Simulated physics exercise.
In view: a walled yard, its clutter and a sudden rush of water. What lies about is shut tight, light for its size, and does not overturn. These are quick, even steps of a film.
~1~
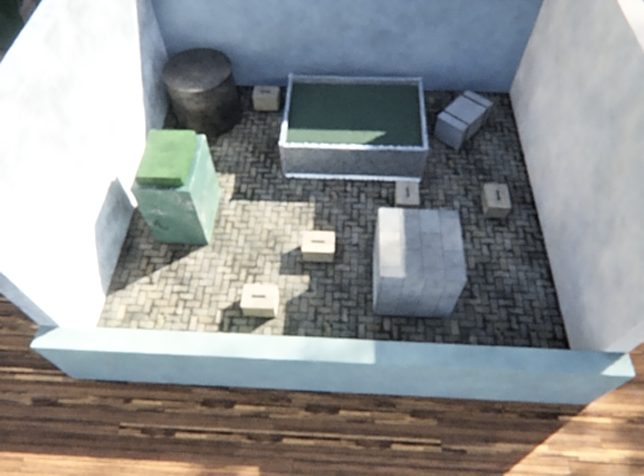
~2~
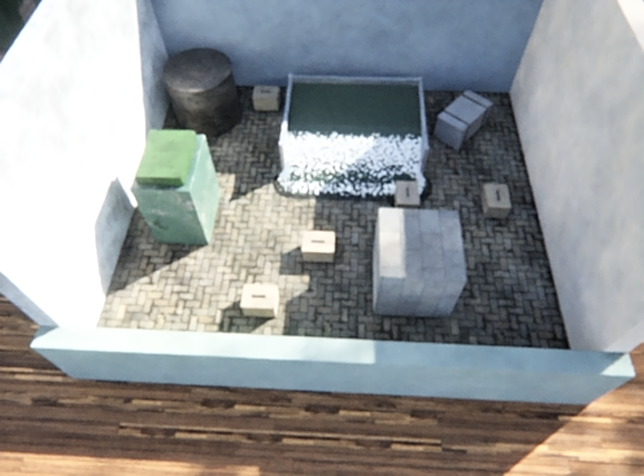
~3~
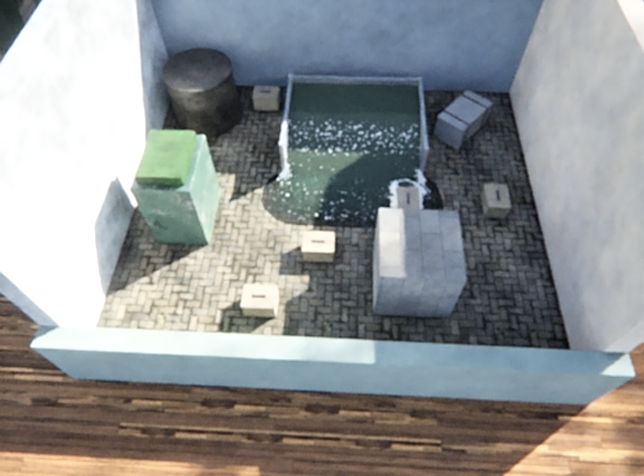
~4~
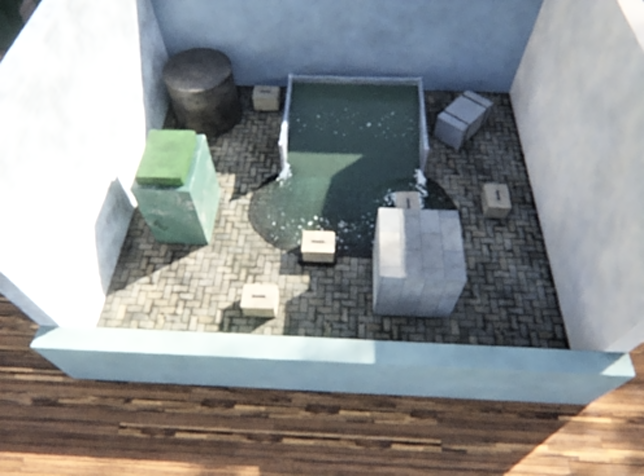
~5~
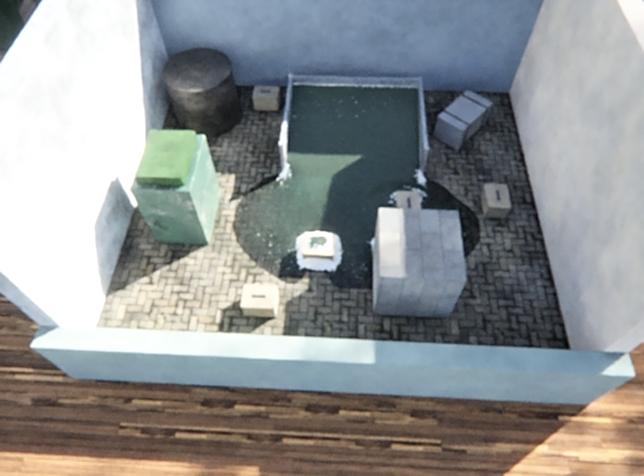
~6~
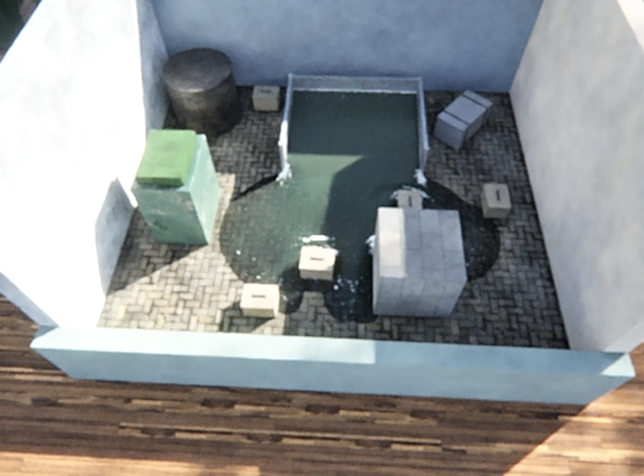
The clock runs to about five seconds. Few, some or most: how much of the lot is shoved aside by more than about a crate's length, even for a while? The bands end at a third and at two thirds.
Share: At least two thirds.
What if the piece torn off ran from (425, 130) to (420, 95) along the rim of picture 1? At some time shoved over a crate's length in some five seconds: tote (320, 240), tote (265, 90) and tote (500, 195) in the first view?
In that order: Under that, less than that, pushed that far.
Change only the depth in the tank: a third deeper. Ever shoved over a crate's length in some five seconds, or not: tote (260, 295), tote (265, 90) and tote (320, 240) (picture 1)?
As listed: Moved that far, not that far, that far or more.
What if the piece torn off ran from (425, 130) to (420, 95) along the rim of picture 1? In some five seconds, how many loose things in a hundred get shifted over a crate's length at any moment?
About 30 per cent.
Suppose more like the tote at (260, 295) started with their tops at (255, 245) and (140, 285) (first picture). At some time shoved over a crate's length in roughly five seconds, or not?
One after the other: That far or more, that far or more.
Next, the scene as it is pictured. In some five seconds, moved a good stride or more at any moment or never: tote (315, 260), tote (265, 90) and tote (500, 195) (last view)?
As listed: Swept aside, under that, shifted that much.
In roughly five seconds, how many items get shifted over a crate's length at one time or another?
The number is 5.
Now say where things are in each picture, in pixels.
The first frame shows a tote at (319, 242) rests on the ground; a tote at (408, 192) rests on the ground; 0 of 7 have shifted.
The second frame shows a tote at (319, 242) rests on the ground; a tote at (408, 192), on the bottom; 0 of 7 have shifted.
The third frame shows a tote at (319, 242), on the bottom; a tote at (408, 199), on the bottom, close to its start; 1 of 7 have shifted.
The fourth frame shows a tote at (319, 242), on the bottom; a tote at (408, 204), on the bottom, close to its start; 2 of 7 have shifted.
The fifth frame shows a tote at (318, 244), on the bottom, close to its start; a tote at (409, 203), on the bottom, close to its start; 2 of 7 have shifted.
The sixth frame shows a tote at (317, 259) rests on the ground, close to its start; a tote at (410, 202) rests on the ground, close to its start; 3 of 7 have shifted.
A moment on, 1 of 7 are well off their spots; 2 afloat.
Next, 4 of 7 are well off their spots; 3 afloat.
Later, 5 of 7 are well off their spots; 3 afloat.
In the end, 5 of 7 are well off their spots, and 5 have been at some point; 2 afloat.
